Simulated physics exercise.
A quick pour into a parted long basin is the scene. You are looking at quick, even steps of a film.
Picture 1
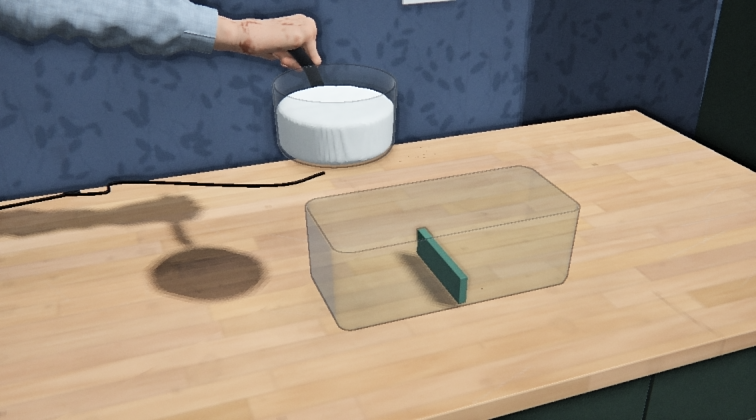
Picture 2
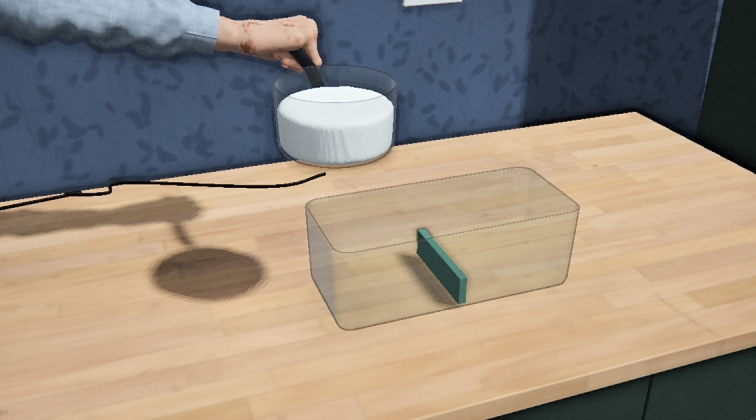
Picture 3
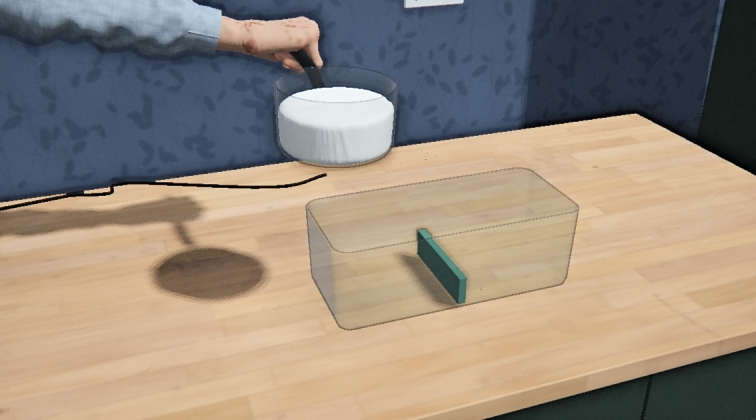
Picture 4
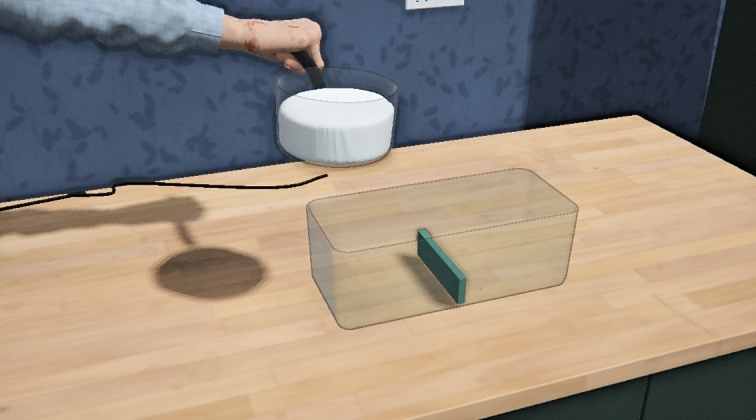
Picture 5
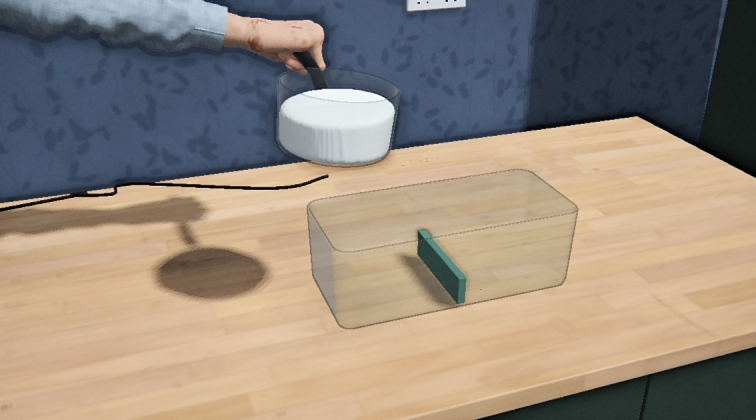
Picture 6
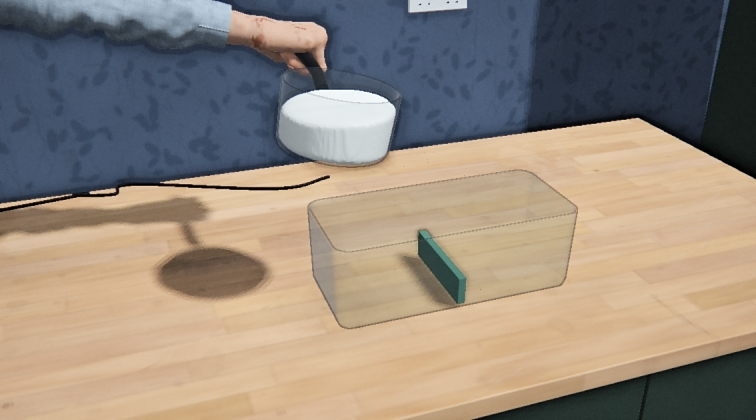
A hand holding a clear pot of white liquid above a wooden counter, tilting it slightly right near an empty, parted long basin.
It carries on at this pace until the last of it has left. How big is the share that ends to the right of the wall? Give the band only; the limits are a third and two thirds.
Lands in the middle band.
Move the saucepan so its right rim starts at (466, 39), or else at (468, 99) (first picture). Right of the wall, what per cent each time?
First try: Near 95 percent; second try: Near 95 percent.
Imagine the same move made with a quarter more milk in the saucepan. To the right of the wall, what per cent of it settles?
55 per cent.
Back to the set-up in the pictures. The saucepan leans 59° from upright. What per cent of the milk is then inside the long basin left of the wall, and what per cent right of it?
Left side around 5 per cent; right side around 0 per cent.
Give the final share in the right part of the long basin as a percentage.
I'd say close to 40 per cent.
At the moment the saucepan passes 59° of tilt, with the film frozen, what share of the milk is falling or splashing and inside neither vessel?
20 in a hundred.
A moment on, the saucepan is tipped part way and 76 per cent is still to pour, 3 is left of the wall and 0 right of it.
Next, the saucepan is tipped on its side and 21 per cent is still to pour, 24 is left of the wall and 40 right of it.
Then the saucepan is tipped on its side and 3 per cent is still to pour, 52 is left of the wall and 42 right of it.
Later the saucepan is tipped on its side and 0 per cent is still to pour, 56 is left of the wall and 42 right of it.
Finally, 56 per cent lies left of the wall, 42 right of it and 1 outside.
